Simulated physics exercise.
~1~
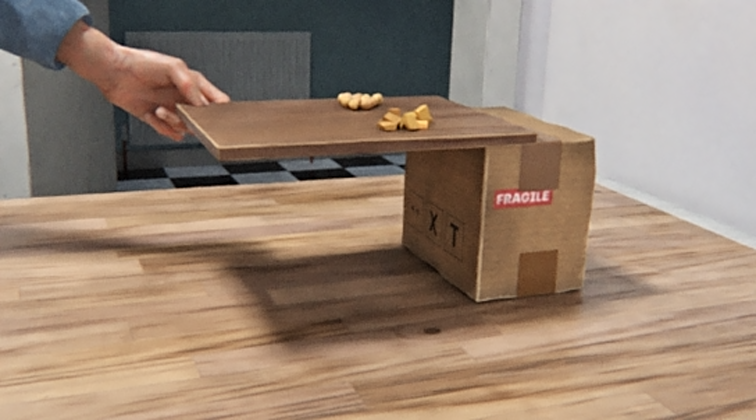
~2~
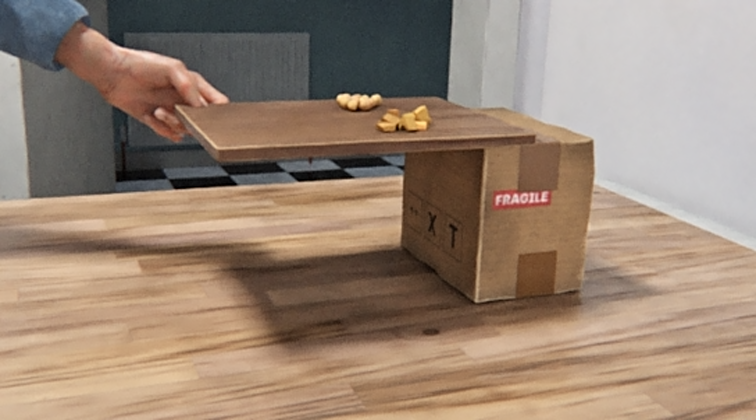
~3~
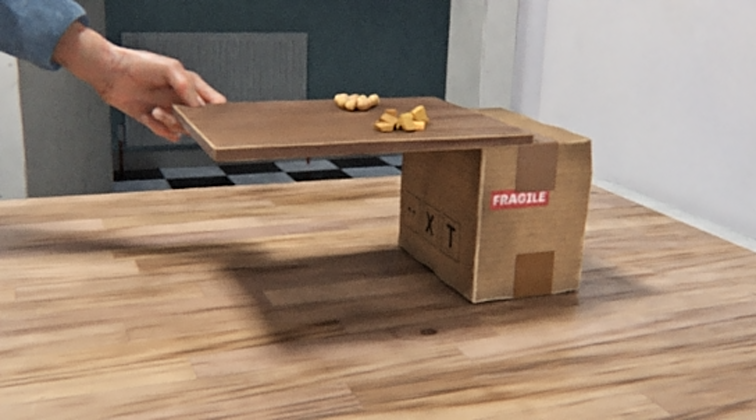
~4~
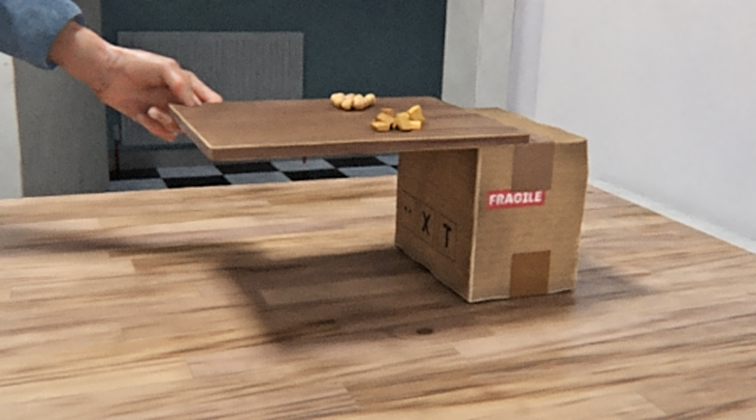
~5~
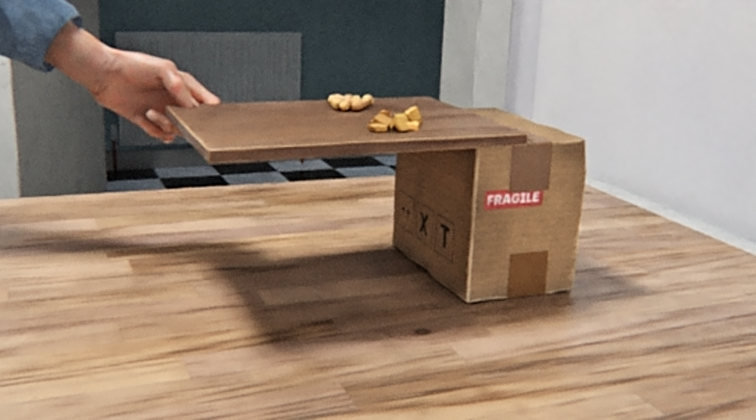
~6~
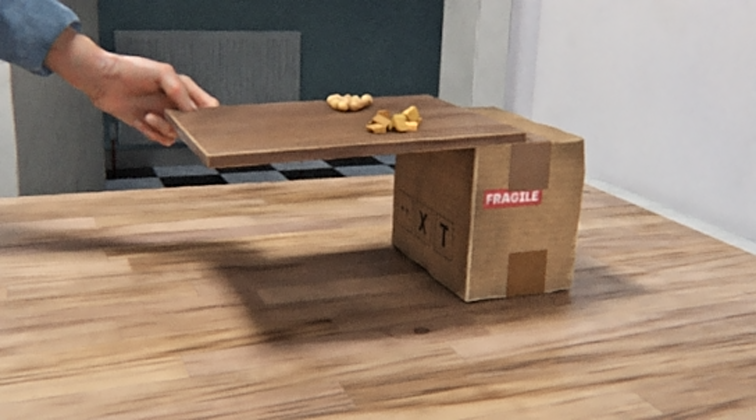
The clip shows a hand holding the left end of a board resting on a cardboard box, with two small batches of yellowish pieces on top. Little moves as the view shifts slightly and the held end lowers very slightly.
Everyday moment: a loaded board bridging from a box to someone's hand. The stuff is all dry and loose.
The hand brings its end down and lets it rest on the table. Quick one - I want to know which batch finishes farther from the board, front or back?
It will be the back one.
Then, 0.41 s past the last view, board sloping at 12°; front batch all still on the board; back batch all still on the board.
Then, 0.93 s past the last view, board sloping at 27°; front batch all still on the board; back batch mostly up to a board's length out.
Then, 1.49 s past the last view, board resting at 39°; front batch mostly at the foot of the board; back batch mostly one to two board lengths out.
Finally, board resting at 39°; front batch mostly at the foot of the board; back batch mostly more than two board lengths out, about half gone off the table; the back batch has gone farther.
